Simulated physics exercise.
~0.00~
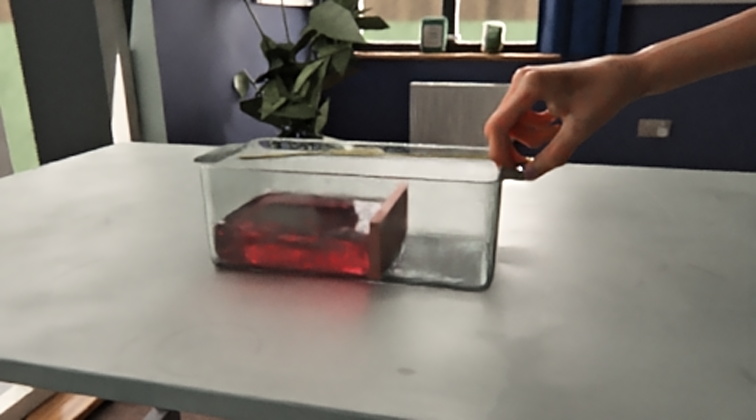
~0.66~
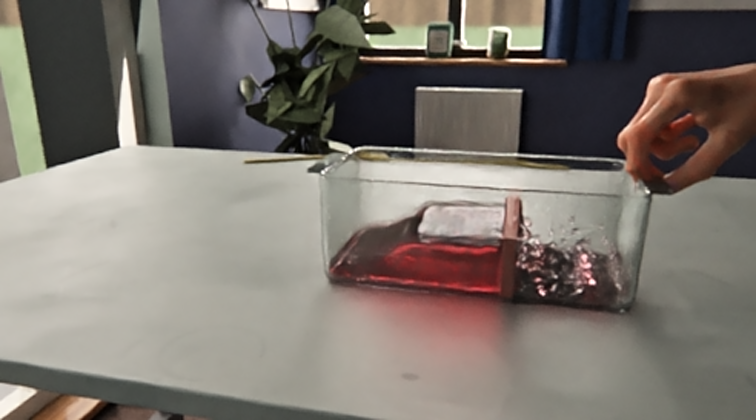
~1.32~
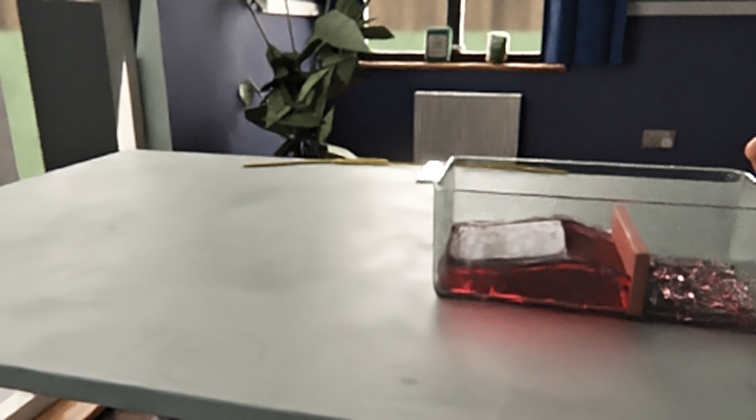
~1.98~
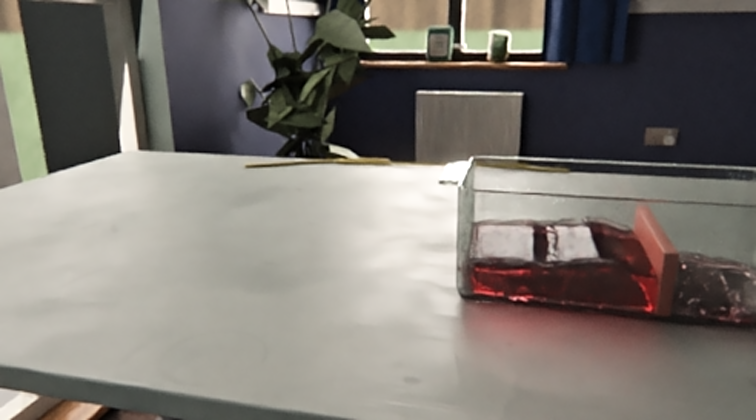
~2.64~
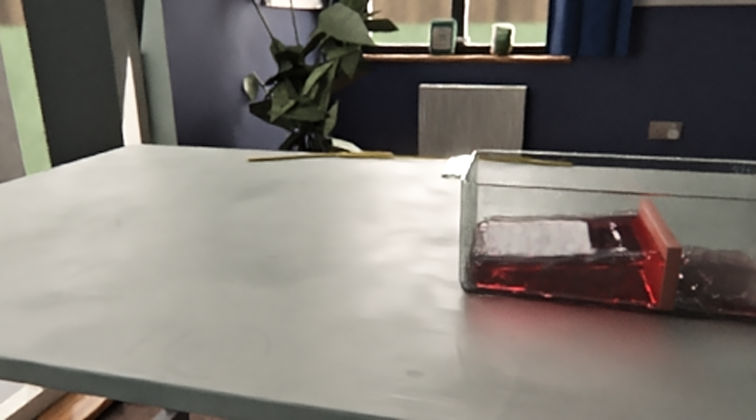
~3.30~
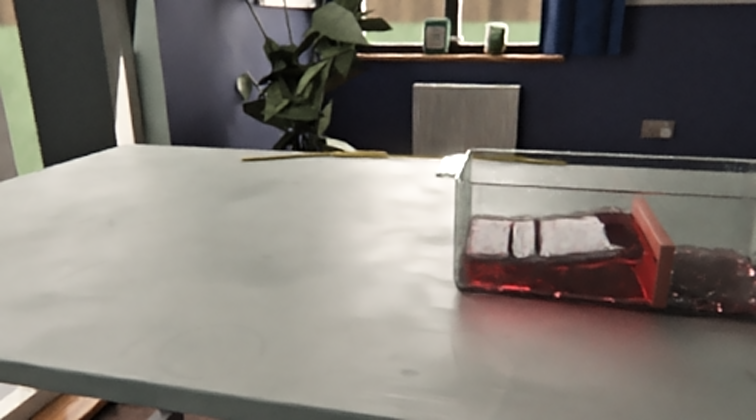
The clip shows a hand at the right end of an open clear box on a grey table as it slides right, red liquid surging and splashing beyond an upright reddish divider; the box stops partly out of view, most liquid still left of the divider.
